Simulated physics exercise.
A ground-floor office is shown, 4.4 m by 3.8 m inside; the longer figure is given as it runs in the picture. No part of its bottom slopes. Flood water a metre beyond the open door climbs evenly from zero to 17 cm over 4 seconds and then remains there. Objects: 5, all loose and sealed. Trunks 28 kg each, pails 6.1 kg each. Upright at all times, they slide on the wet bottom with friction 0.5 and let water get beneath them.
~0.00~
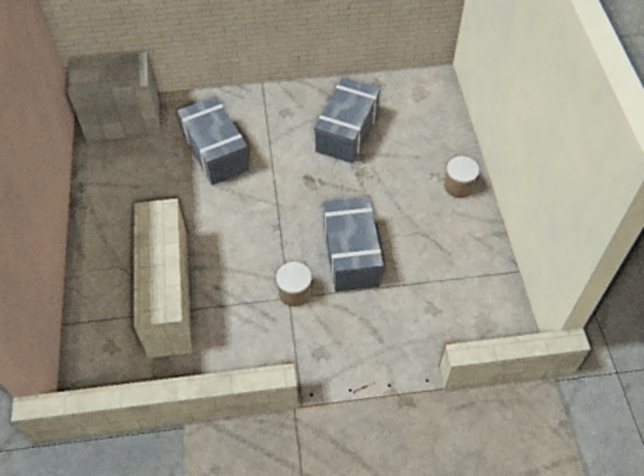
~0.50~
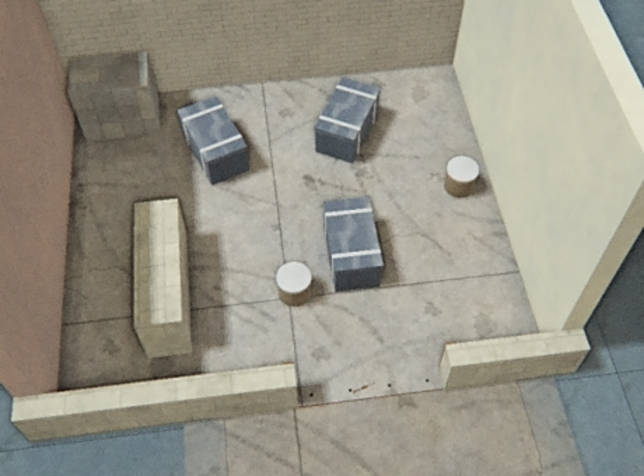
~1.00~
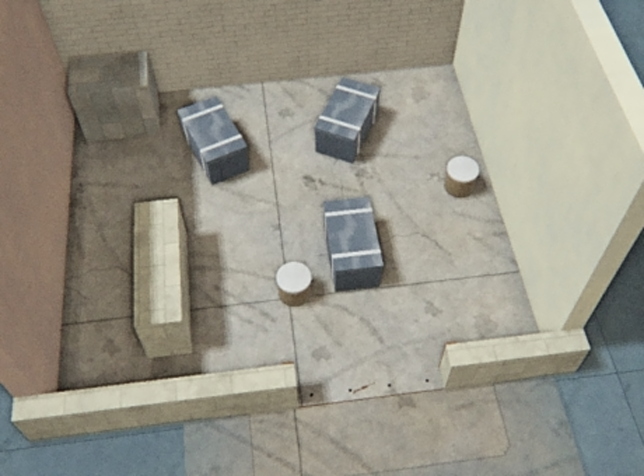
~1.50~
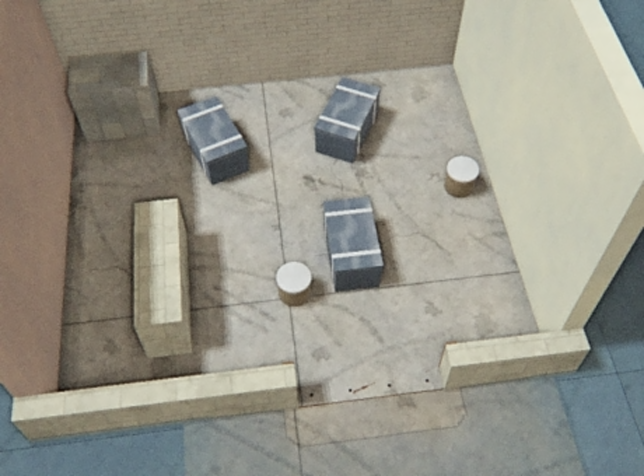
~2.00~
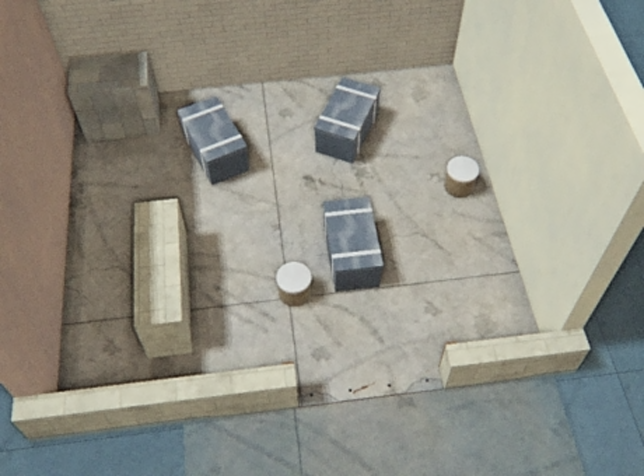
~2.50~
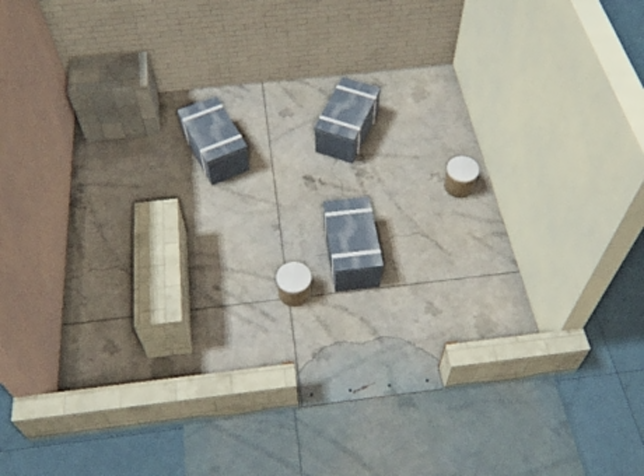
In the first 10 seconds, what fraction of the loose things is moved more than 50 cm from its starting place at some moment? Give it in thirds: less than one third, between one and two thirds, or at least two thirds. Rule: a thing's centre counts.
One third through two thirds.
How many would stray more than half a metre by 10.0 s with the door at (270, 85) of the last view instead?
1.
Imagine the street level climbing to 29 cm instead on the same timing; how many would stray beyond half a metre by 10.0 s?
5.
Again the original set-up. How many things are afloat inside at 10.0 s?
Answer: 2.
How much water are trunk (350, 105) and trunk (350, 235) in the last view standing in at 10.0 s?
First about 8 cm, second about 6 cm.
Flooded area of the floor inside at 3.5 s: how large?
I'd put it close to 1.5 m2.
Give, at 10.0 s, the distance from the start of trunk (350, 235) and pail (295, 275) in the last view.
10 cm and 200 cm respectively.
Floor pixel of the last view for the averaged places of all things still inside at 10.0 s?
The centre is close to (288, 164).
After 3.5 s 0 of 5 are over 50 cm from their spots; 0 afloat.
After 4.5 s 0 of 5 are over 50 cm from their spots; 0 afloat.
After 7.0 s 2 of 5 are over 50 cm from their spots; 0 afloat.
After 10.0 s 2 of 5 are over 50 cm from their spots, and 2 have been at some point; 2 afloat.
